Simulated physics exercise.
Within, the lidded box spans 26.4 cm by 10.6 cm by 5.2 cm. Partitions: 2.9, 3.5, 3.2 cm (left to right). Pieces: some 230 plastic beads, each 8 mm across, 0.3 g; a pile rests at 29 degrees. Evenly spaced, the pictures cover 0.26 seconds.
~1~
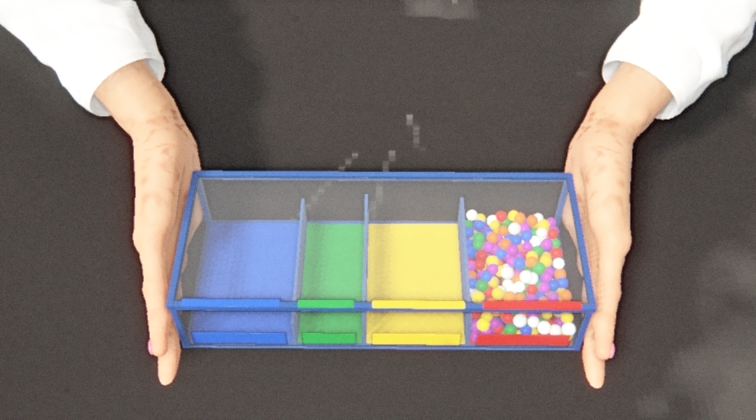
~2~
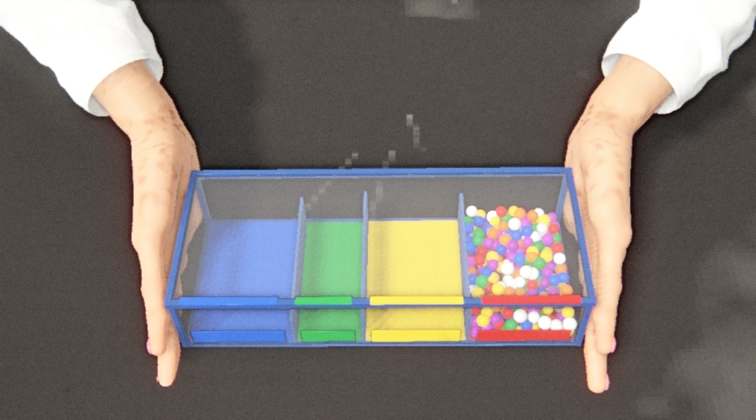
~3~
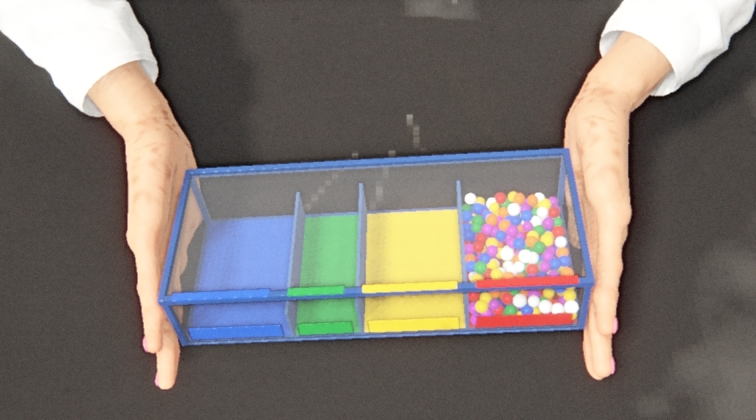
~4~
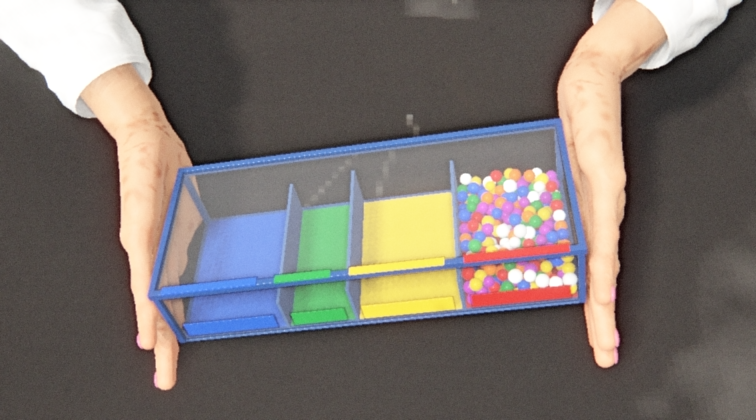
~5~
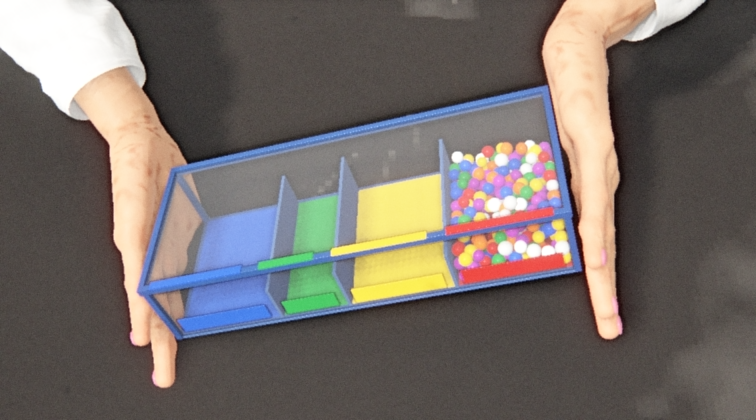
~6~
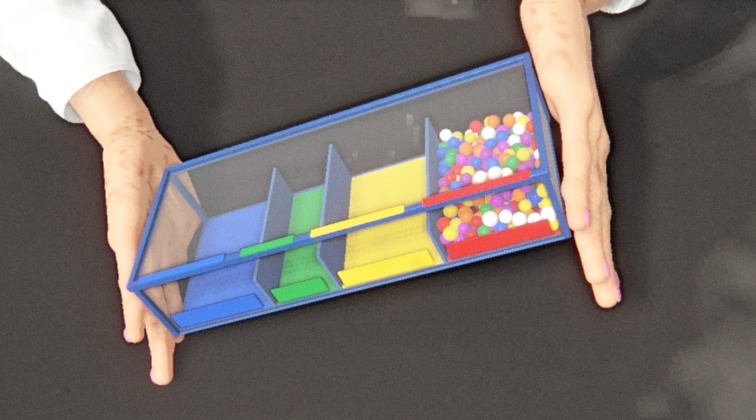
Against a plain dark grey surface, seen from above and slightly in front, two hands in white sleeves hold a clear, blue-edged box at its ends. Its four compartments run blue, green, yellow and red from left to right, with small multicoloured beads piled only in the red one. The hands slowly tilt the box, raising its right end steadily, while the beads stay in the red compartment and the camera remains still.
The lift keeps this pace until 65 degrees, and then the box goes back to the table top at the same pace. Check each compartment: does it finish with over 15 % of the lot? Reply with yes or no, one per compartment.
Red yes, blue no, green no, yellow yes.
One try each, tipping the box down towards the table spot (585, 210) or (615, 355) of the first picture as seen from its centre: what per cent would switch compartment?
Estimate: Some 0 % and some 0 % respectively.
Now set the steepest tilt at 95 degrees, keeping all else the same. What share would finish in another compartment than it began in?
About 70 per cent.
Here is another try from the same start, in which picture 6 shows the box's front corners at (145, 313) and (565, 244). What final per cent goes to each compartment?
Red 75 %, blue 5 %, green 5 %, yellow 20 %.
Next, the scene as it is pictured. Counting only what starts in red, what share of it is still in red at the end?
60 %.
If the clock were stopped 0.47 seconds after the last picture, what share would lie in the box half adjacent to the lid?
Close to 40 in a hundred.
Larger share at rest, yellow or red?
The red one.
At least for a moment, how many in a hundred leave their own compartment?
35 per cent, give or take.
Then, 0.47 s after the last picture, tilt 62 degrees; red 80 %, yellow 20 %.
Then, 0.79 s after the last picture, tilt 24 degrees; red 65 %, blue 5 %, green 5 %, yellow 25 %.
Then, 1.20 s after the last picture, tilt 0 degrees; red 65 %, blue 5 %, green 5 %, yellow 25 %.
In the end, red 65 %, blue 5 %, green 5 %, yellow 25 %.
